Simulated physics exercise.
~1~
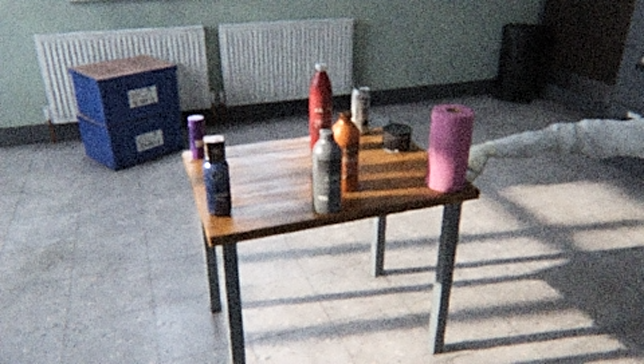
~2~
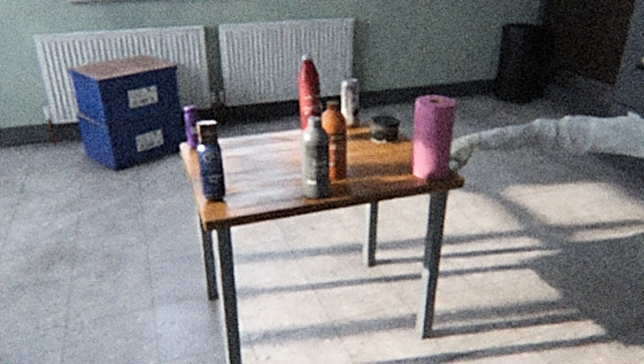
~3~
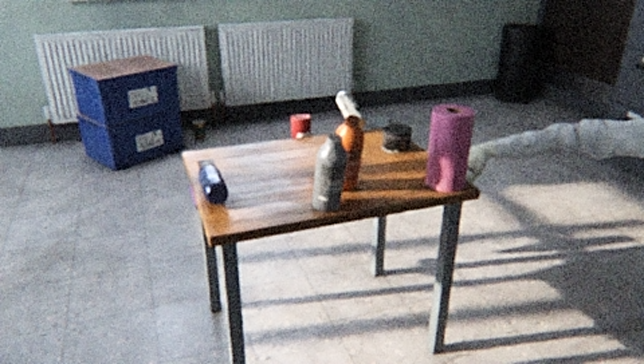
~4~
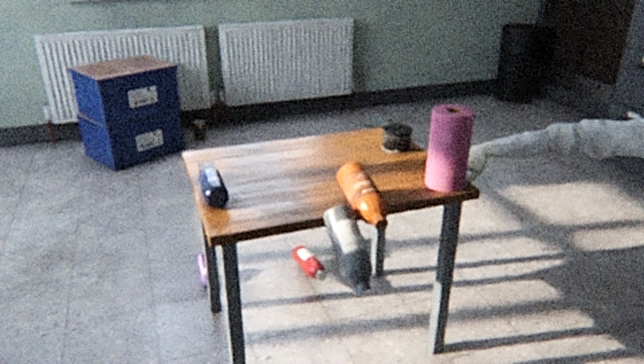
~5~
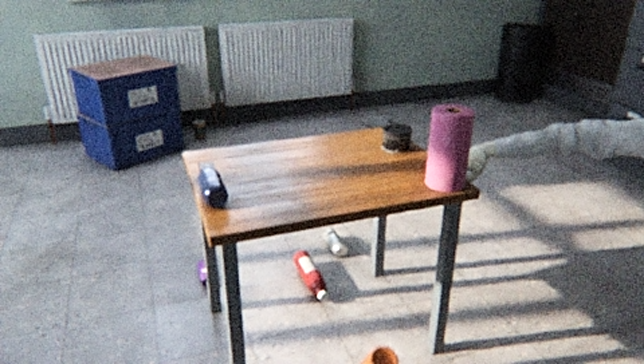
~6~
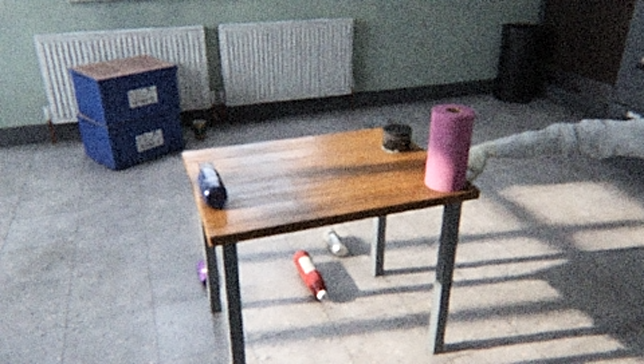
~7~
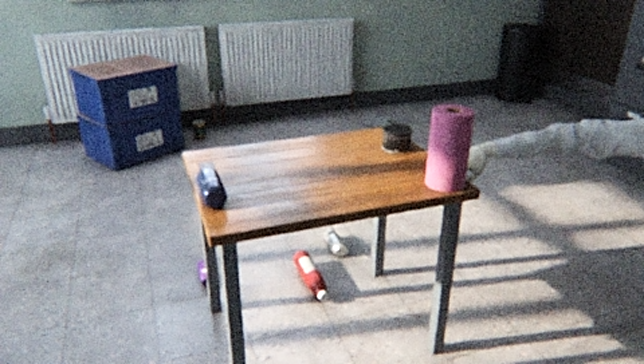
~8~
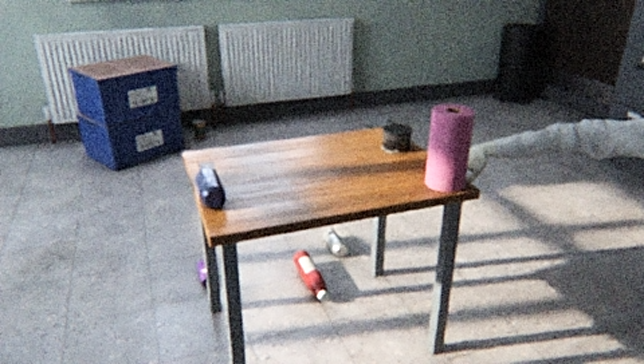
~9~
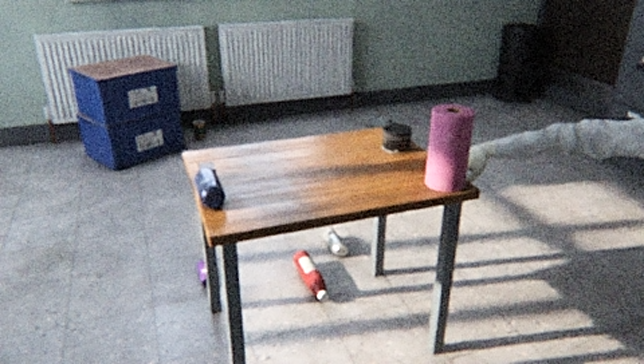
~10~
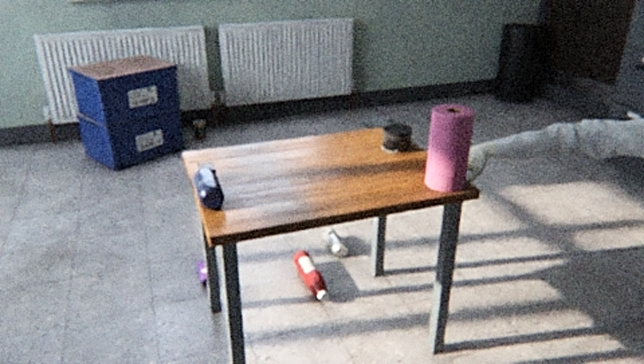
A pale arm reaches in from the right to the corner of a wooden table, seen from slightly above in a sunlit room with white radiators and blue boxes behind. Red, orange and grey bottles, a white can and a black tub stand around the middle, with a purple shaker and blue can at left and a pink roll at right. The table shifts away, then jerks back, and the containers tip. The red bottle, white can and purple shaker fall, followed by the grey and orange bottles. Finally, the blue can lies on the tabletop while the roll and tub stay upright.
